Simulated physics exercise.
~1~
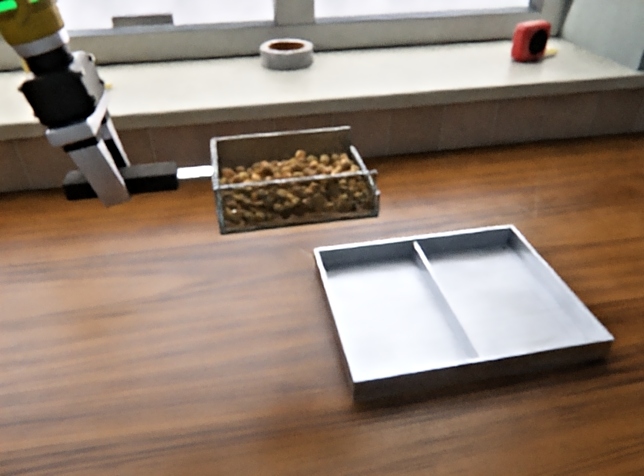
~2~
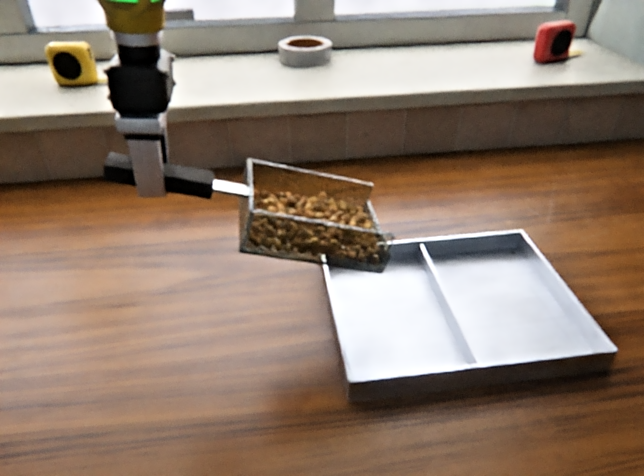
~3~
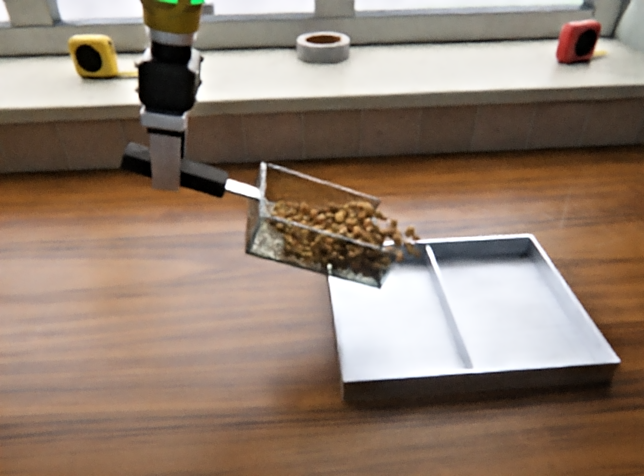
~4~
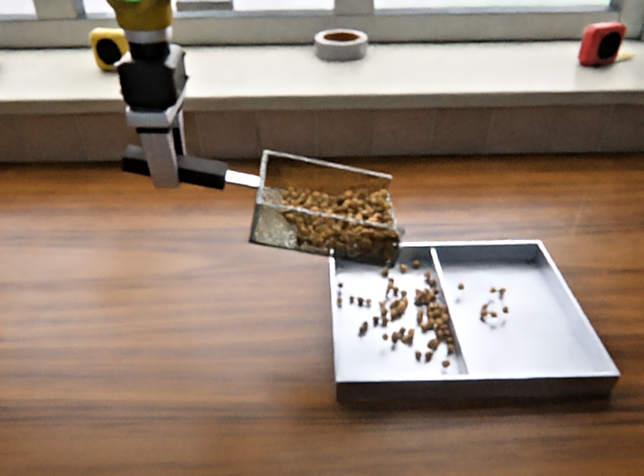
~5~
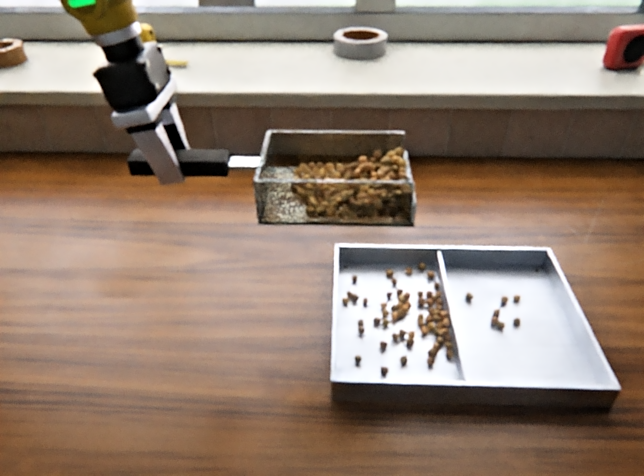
The clip opens with a robot arm holding a clear box of dried chickpeas by its handle above a wooden table, to the left of a pale tray split by a cross wall. The arm carries the box right and lowers it toward the tray, tipping its front end down. As the tilt steepens, the chickpeas slide forward and begin to spill over the front. A scattering lands in the tray, mostly in the left part, with a few in the right. The arm then lifts and levels the box, which still holds most of the chickpeas.
